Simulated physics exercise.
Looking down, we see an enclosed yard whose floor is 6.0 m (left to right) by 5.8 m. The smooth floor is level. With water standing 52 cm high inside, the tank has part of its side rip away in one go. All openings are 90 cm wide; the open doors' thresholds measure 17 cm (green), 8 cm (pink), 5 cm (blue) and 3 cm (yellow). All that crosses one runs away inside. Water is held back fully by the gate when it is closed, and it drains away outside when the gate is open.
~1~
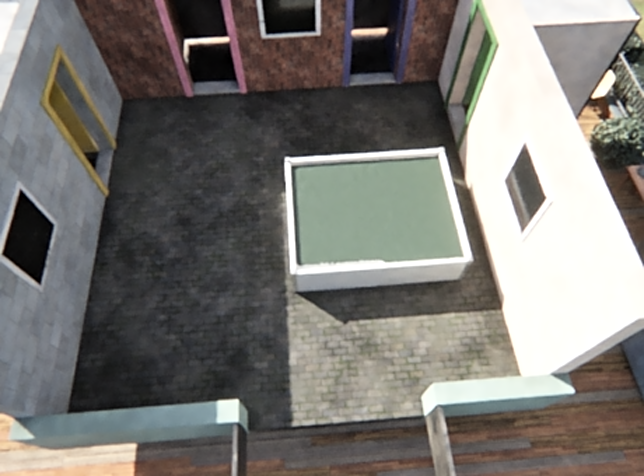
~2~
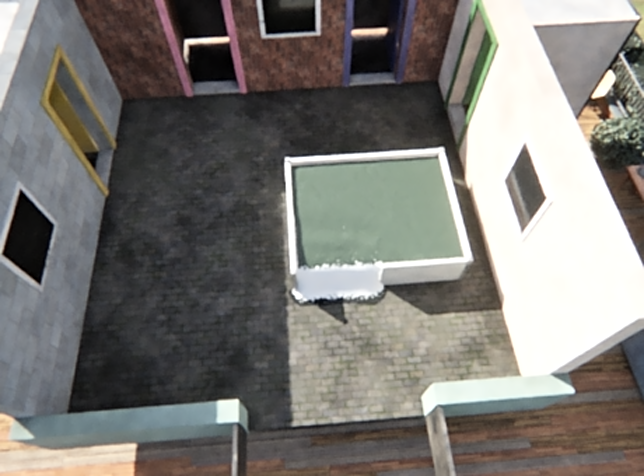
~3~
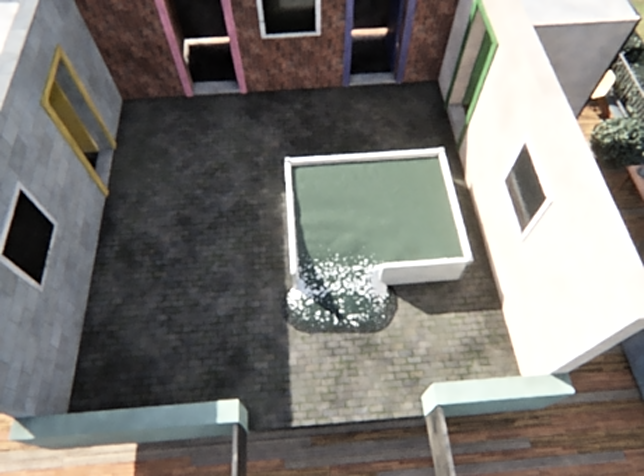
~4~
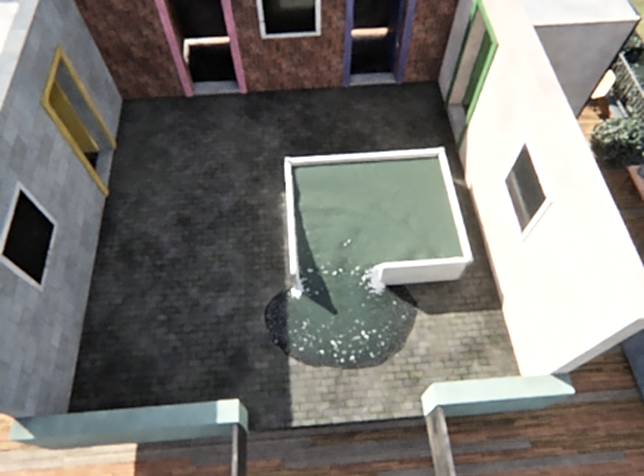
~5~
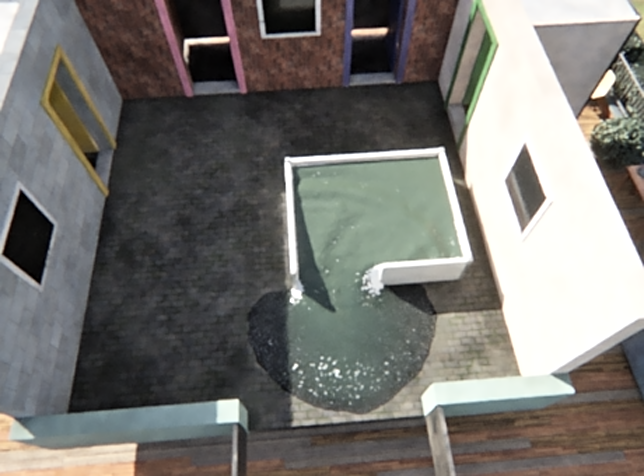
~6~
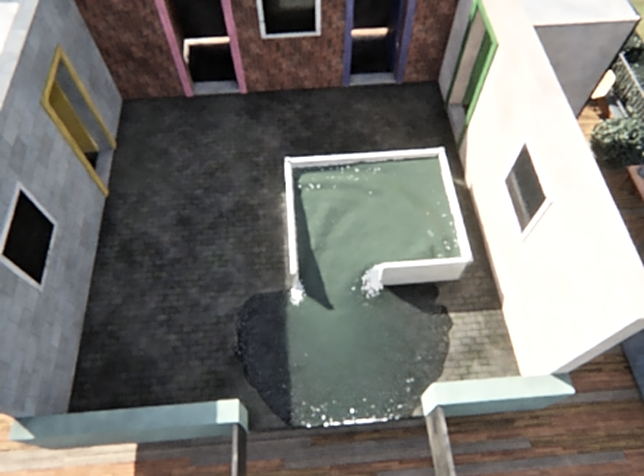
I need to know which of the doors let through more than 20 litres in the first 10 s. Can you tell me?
The green door will see an amount within the limit come in. The pink door will see an amount within the limit come in. The blue door will see an amount within the limit come in. The yellow door will see an amount within the limit come in.
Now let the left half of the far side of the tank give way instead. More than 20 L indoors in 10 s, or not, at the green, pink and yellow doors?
Here's how it goes: Green falls short, pink exceeds it, yellow exceeds it.
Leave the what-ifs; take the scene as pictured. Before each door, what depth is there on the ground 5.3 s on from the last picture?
In centimetres - green: 0, pink: 0, blue: 0, yellow: 2.
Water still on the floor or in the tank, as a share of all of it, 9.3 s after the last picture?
38 %.
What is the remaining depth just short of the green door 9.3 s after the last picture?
Roughly 1.0 cm.
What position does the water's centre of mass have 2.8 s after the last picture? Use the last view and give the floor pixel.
Around (345, 268).
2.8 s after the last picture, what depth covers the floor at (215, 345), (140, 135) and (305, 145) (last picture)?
Around 1 cm, 0 cm and 0 cm, in the order given.
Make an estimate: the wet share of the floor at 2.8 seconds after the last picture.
Roughly 30 percent.
Then, 0.7 s after the last picture water covers 15 % of the floor and is deepest (28 cm) near (322, 301); green door not reached, pink door not reached, blue door not reached, yellow door not reached.
Then, 1.5 s after the last picture water covers 20 % of the floor and is deepest (22 cm) near (322, 301); green door not reached, pink door not reached, blue door not reached, yellow door not reached.
Then, 2.8 s after the last picture water covers 30 % of the floor and is deepest (16 cm) near (334, 300); green door not reached, pink door not reached, blue door not reached, yellow door not reached.
Then, 5.3 s after the last picture water covers 50 % of the floor and is deepest (10 cm) near (334, 300); green door not reached, pink door not reached, blue door not reached, yellow door 2 cm at the sill, 0 L in.
Then, 9.3 s after the last picture water covers 65 % of the floor and is deepest (6 cm) near (322, 301); green door 1 cm at the sill, 0 L in, pink door 2 cm at the sill, 0 L in, blue door 1 cm at the sill, 0 L in, yellow door 2 cm at the sill, 0 L in.
